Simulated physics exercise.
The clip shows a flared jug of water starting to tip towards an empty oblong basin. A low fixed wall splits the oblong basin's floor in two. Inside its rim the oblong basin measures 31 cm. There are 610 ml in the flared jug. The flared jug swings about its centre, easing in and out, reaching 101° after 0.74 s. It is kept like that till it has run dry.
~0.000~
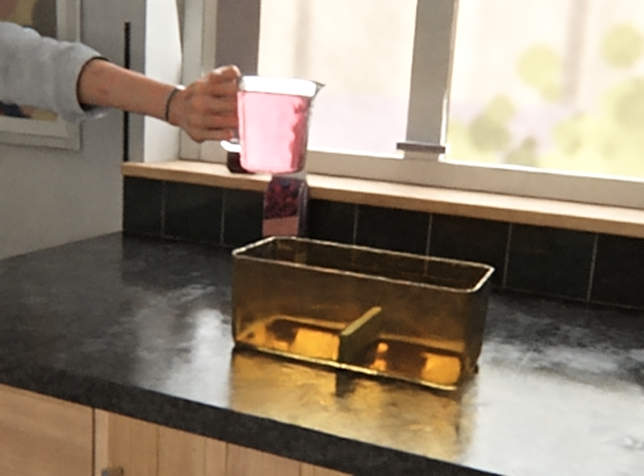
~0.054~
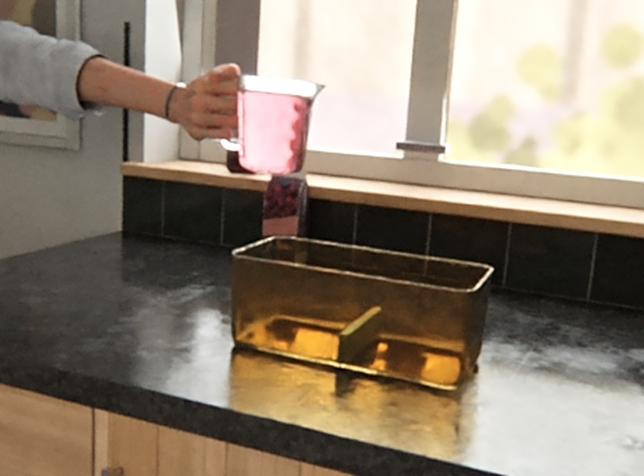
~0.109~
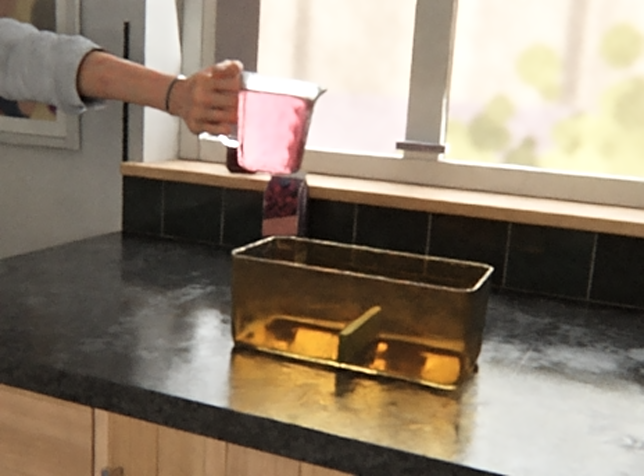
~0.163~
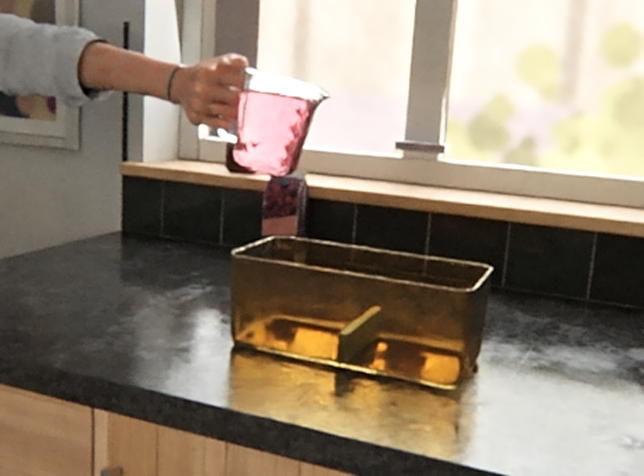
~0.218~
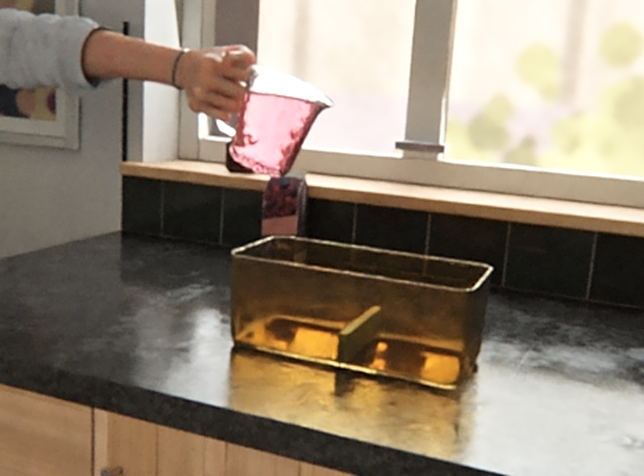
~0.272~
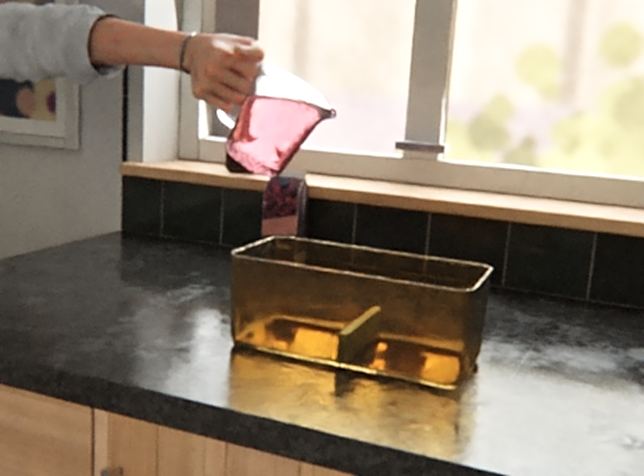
A hand slowly tilts a flared jug of pink liquid rightward above an amber basin.
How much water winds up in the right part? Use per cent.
Roughly 58 per cent is past the wall.
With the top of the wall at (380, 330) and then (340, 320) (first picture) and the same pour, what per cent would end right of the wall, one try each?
In turn about 20 and 90 per cent.
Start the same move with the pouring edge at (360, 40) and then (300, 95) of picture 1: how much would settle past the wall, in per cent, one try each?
First 85, then 10 per cent.
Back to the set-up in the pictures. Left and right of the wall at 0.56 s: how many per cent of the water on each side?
Some 1 per cent left and 12 right.
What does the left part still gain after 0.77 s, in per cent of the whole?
Some 20 per cent.
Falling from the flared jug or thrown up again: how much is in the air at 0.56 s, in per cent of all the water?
Some 28 per cent.
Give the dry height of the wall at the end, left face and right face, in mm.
Left about 28 mm, right about 22 mm.
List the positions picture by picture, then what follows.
In the first picture, it leans 0°; its right rim is at (325, 83); the water meets the walls at (246, 91) and (314, 96); the oblong basin's rim runs from (254, 246) to (484, 281); the wall's top is at (362, 321).
In the second picture, it leans 1°; its right rim is at (326, 85); the water meets the walls at (246, 90) and (314, 97).
In the third picture, it leans 5°; its right rim is at (328, 89); the water meets the walls at (249, 89) and (315, 98).
In the fourth picture, it leans 12°; its right rim is at (331, 95); the water meets the walls at (251, 90) and (319, 99).
In the fifth picture, it leans 20°; its right rim is at (334, 105); the water meets the walls at (251, 96) and (325, 102).
In the sixth picture, it leans 30°; its right rim is at (336, 117); the water meets the walls at (249, 104) and (332, 110); 1 per cent is over the edge.
Then, 0.56 s in, the tilt is 87° and 59 per cent is still to pour, 1 is left of the wall and 12 right of it.
Then, 0.77 s in, the tilt is 101° and 15 per cent is still to pour, 21 is left of the wall and 43 right of it.
Then, 1.00 s in, the tilt is 101° and 2 per cent is still to pour, 35 is left of the wall and 58 right of it.
Then, 1.24 s in, the tilt is 101° and 0 per cent is still to pour, 41 is left of the wall and 58 right of it.
Finally, 41 per cent lies left of the wall, 58 right of it and 1 outside.
